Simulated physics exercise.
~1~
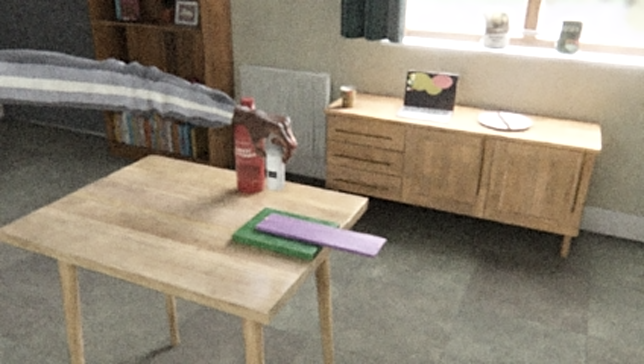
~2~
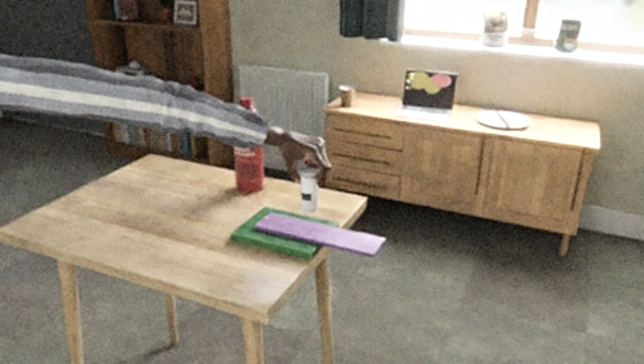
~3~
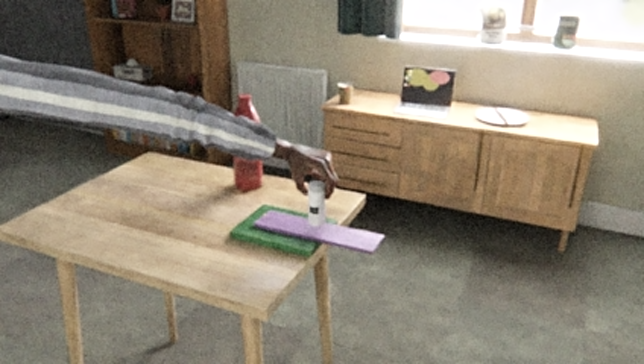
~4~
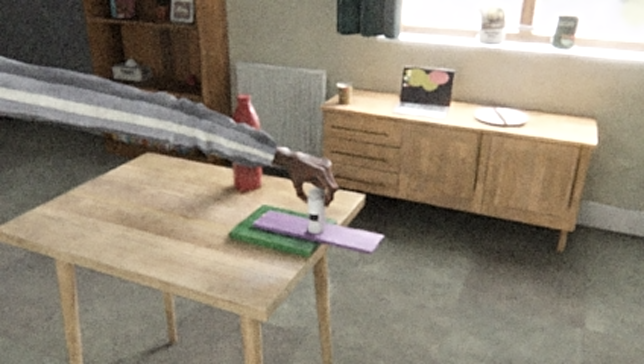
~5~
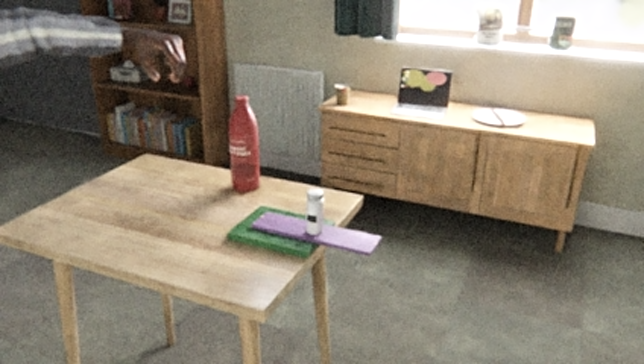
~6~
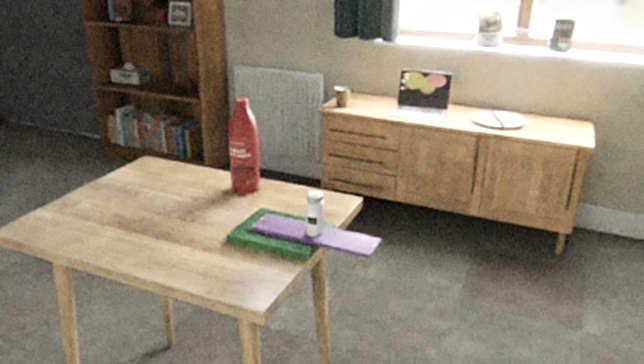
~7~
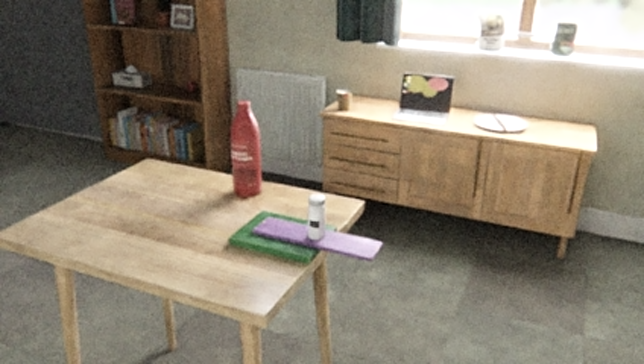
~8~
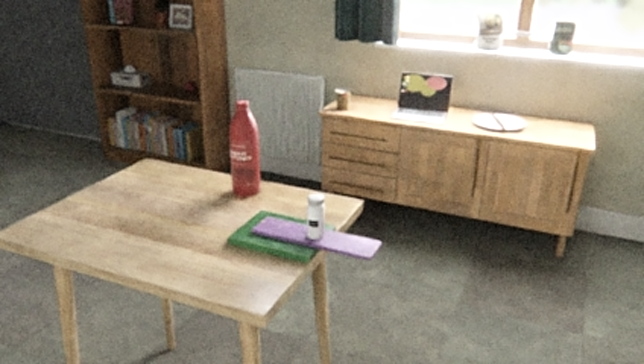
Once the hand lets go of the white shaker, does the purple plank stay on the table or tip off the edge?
The purple plank stays on the table, with the white shaker still standing upright on it.
